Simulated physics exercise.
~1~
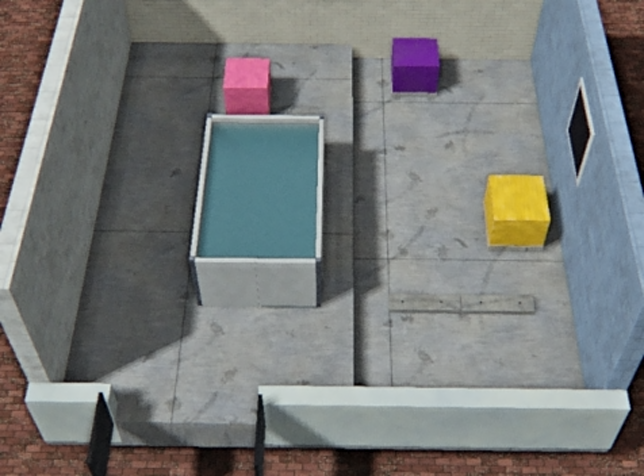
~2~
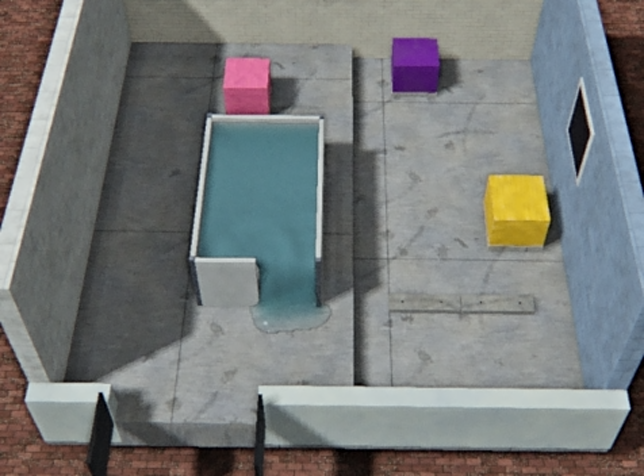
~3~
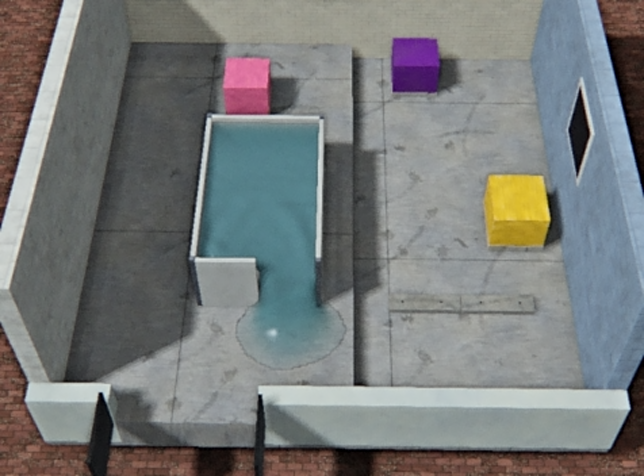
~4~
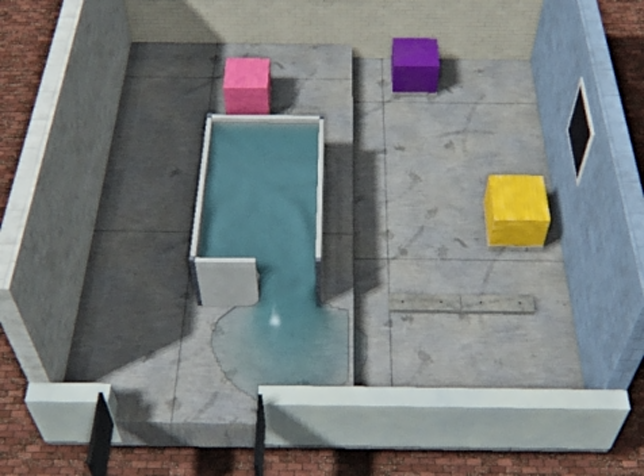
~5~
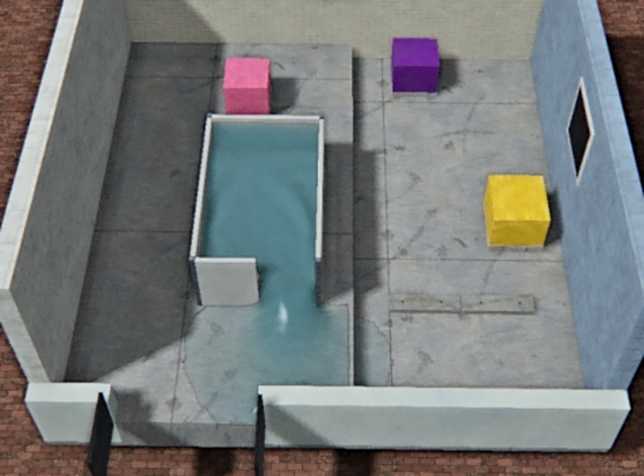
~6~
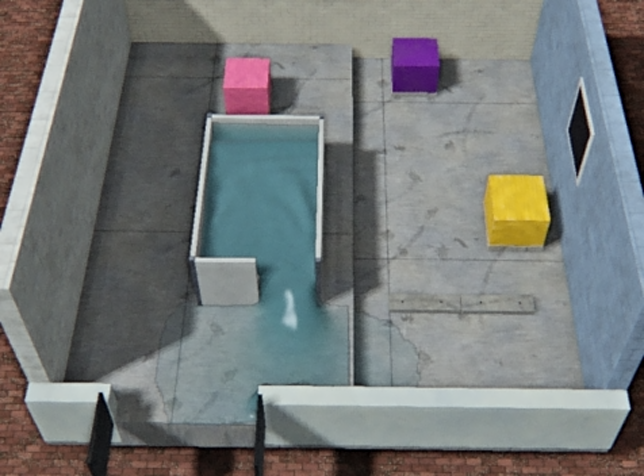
In a walled court seen from above, water pours through a gap in a tank's front and spreads across the grey floor.
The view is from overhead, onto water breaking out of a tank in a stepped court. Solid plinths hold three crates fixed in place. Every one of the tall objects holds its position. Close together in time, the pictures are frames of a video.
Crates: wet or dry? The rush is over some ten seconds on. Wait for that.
Pink crate, dry; purple crate, wet; yellow crate, wet.
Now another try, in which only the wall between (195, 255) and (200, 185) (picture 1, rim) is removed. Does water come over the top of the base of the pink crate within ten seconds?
One by one: The pink crate takes water.
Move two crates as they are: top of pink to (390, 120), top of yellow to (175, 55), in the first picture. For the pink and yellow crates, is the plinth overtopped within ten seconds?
Result - pink crate is inundated, yellow crate stays clear.
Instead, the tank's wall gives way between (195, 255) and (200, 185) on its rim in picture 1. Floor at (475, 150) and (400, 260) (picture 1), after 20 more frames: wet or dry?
Untouched, then untouched.
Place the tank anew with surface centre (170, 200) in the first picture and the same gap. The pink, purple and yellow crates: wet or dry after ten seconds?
Here the pink crate avoids the flood, the purple crate avoids the flood, and likewise the yellow crate avoids the flood.
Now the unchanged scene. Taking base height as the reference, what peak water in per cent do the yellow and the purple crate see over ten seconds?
Around 190 % and 140 %.
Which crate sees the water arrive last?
It's the crate marked pink.
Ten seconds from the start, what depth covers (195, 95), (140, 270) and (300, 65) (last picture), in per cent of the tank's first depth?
Respectively 2, 2 and 0 per cent.
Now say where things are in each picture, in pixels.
The open tank at (261, 188) is whole and still, in the first picture.
Water pours out at (287, 289) and has run to (325, 313), in the second picture.
The front is at (270, 361), out from the gap at (287, 290), in the third picture.
Water pours out at (287, 291) and has run to a hidden place, in the fourth picture.
The front is at a hidden place, out from the gap at (287, 291), in the fifth picture.
Water pours out at (287, 291) and has run to a hidden place, in the sixth picture.
A moment on, water covers 15 % of the floor; the pink crate not reached, the purple crate not reached, the yellow crate not reached.
Next, water covers 20 % of the floor; the pink crate not reached, the purple crate not reached, the yellow crate not reached.
Then, water covers 35 % of the floor; the pink crate not reached, the purple crate not reached, the yellow crate water round its plinth.
Later, water covers 60 % of the floor; the pink crate not reached, the purple crate water round its plinth, the yellow crate water round its plinth.
In the end, water covers 75 % of the floor; the pink crate stayed above the water, the purple crate was topped, the yellow crate was topped.
